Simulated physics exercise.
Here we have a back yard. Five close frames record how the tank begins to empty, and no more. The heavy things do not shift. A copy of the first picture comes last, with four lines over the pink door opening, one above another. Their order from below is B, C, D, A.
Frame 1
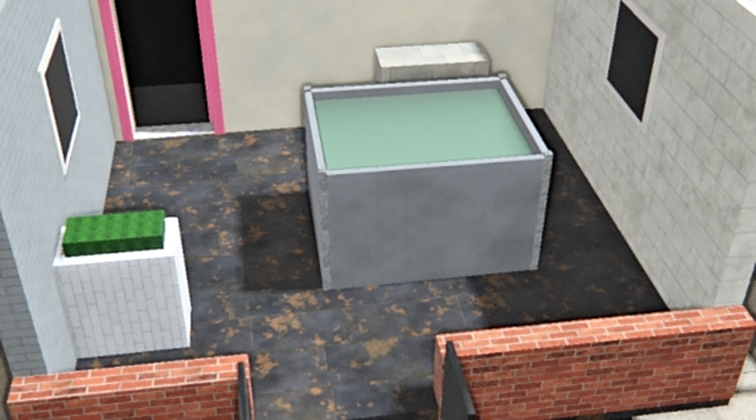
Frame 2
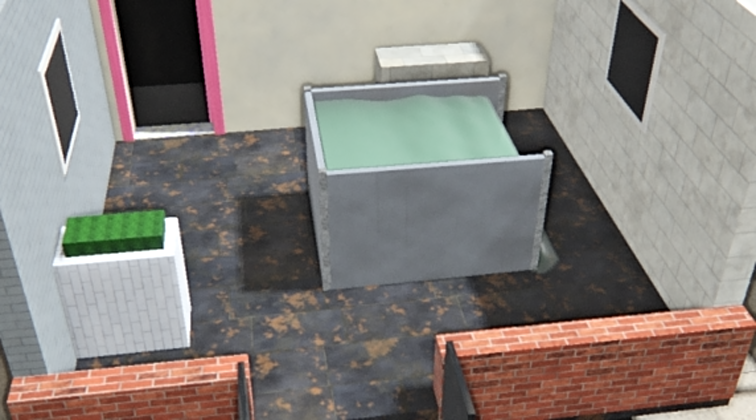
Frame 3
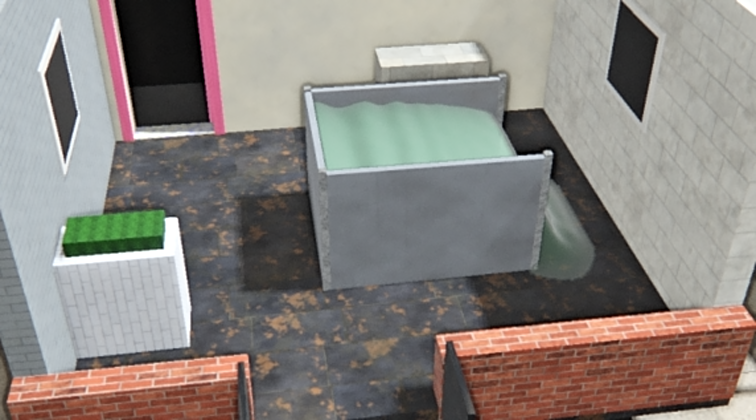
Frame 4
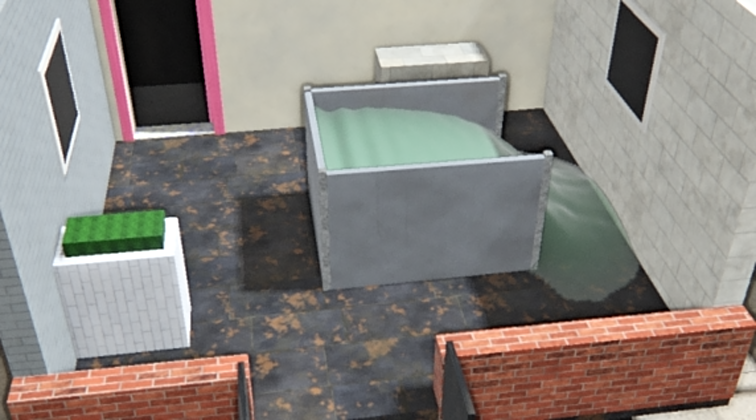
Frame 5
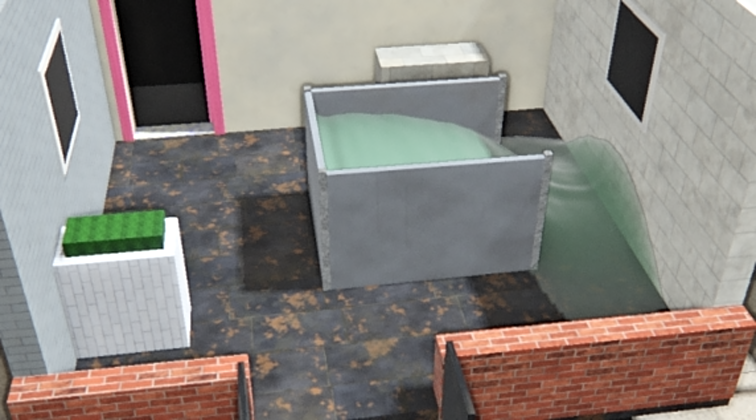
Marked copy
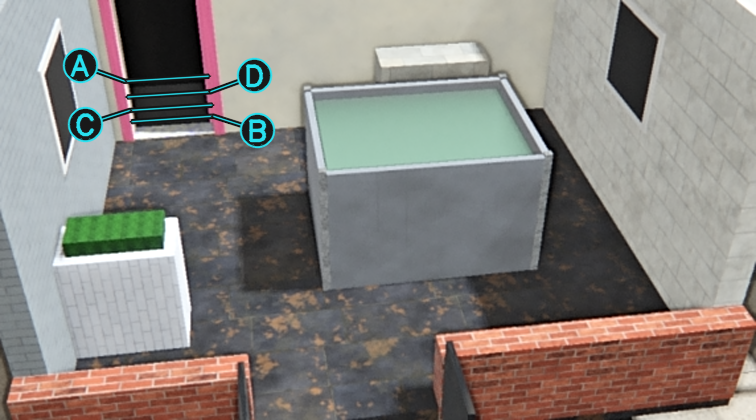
The video shows a grey tank of greenish water in a walled back yard; its right side disappears, and the water pours out to the right, spreading across the dark ground and washing up against the right-hand wall.
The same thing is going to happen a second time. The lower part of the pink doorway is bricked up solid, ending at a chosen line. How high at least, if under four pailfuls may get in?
That is line B.
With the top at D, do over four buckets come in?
No, that is safe.
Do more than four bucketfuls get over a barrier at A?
No.
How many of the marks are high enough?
All of them.
In cyan, A at (166, 78); B at (172, 118); C at (171, 107); D at (169, 94); from the bottom up B, C, D, A.
Choosing A, nothing gets over.
Choosing B, a bucket or two gets in.
Choosing C, nothing gets over.
Choosing D, nothing gets over.
